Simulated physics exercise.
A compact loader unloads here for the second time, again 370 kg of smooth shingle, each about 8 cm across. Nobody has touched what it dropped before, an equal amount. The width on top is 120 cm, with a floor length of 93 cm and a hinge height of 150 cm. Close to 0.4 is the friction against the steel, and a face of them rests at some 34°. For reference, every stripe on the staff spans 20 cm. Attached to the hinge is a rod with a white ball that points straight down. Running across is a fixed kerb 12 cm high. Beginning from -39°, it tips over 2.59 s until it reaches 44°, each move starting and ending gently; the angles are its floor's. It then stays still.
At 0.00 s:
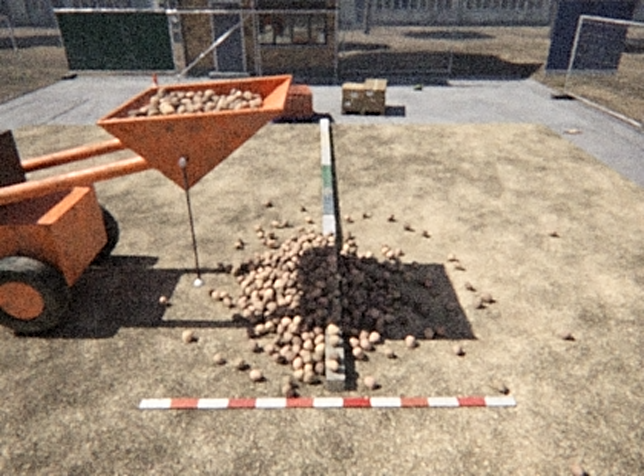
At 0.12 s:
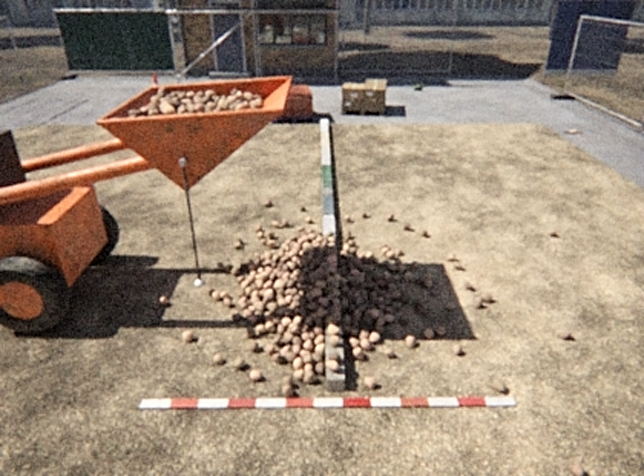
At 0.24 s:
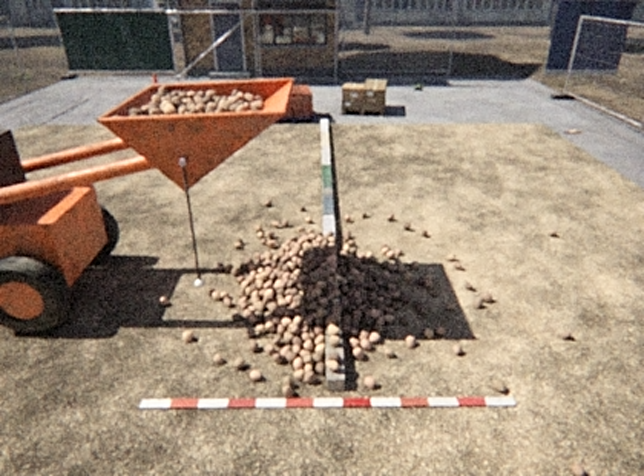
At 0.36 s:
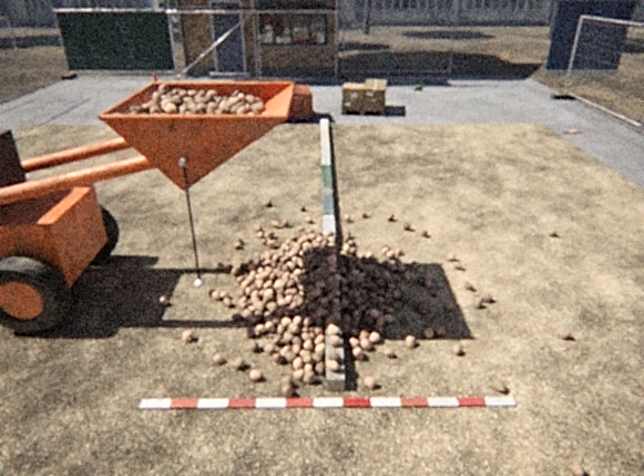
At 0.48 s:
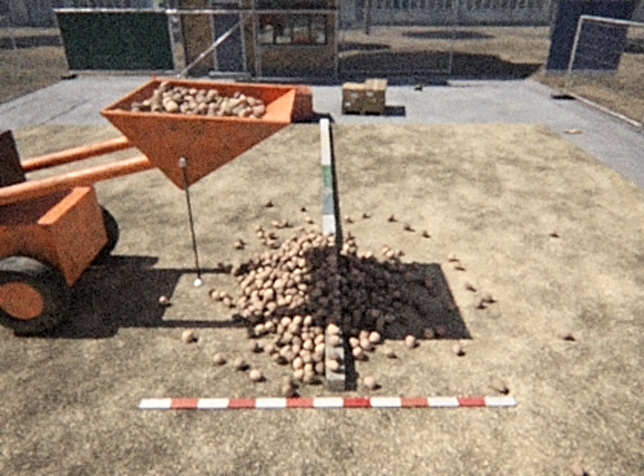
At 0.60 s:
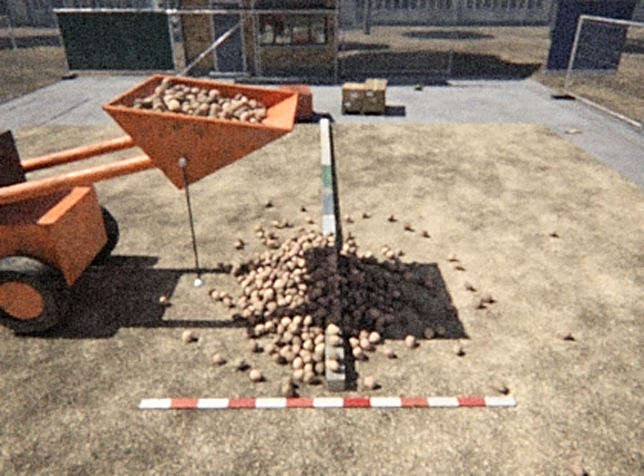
An orange loader held its bucket of smooth stones up at the left of a stone pile lying across a kerb, then slowly tilted it slightly down toward the right.
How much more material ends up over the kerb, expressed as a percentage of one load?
About 53 per cent of a load more.
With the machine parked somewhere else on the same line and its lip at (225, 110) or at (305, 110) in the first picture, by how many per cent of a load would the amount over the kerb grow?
Some 5 percent first and 75 percent second.
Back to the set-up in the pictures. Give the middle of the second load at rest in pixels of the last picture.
They end up centred around (334, 278).
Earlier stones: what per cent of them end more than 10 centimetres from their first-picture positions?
Close to 25 in a hundred of them.
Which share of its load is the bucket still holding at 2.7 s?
Near 0 per cent of the load is held.
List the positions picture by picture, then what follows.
In the first picture, the bucket is at -39°, its lip at (283, 109); the top of the load is at (229, 101). The earlier load is highest near (322, 271), 23 cm above ground level, 74 % on this side of the kerb, 26 % over the kerb.
In the second picture, the bucket is at -38°, its lip at (283, 110); the top of the load is at (219, 101); the stones move at 0.0 m/s on average.
In the third picture, lip at (285, 113), floor tilted -37°, highest stones at (177, 98); the stones move at 0.1 m/s on average.
In the fourth picture, lip at (287, 117), floor tilted -35°, highest stones at (171, 96); the stones move at 0.1 m/s on average.
In the fifth picture, the bucket is at -31°, its lip at (289, 123); the top of the load is at (167, 95); the stones move at 0.1 m/s on average.
In the sixth picture, the bucket is at -28°, its lip at (292, 130); the top of the load is at (169, 93); the stones move at 0.1 m/s on average.
After 1.9 s the floor is at 31°; in per cent of one load, 86 in the bucket, 88 on this side of the kerb, 26 over the kerb; the foremost stones are at (501, 294).
After 2.7 s the floor is at 44°; in per cent of one load, 0 in the bucket, 135 on this side of the kerb, 65 over the kerb; the foremost stones are at (501, 294).
After 3.0 s the floor is at 44°; in per cent of one load, 0 in the bucket, 123 on this side of the kerb, 77 over the kerb; the foremost stones are at (501, 292).
After 5.7 s the floor is at 44°; in per cent of one load, 0 in the bucket, 121 on this side of the kerb, 79 over the kerb; the foremost stones are at (515, 304). Net gain over the kerb, 53.
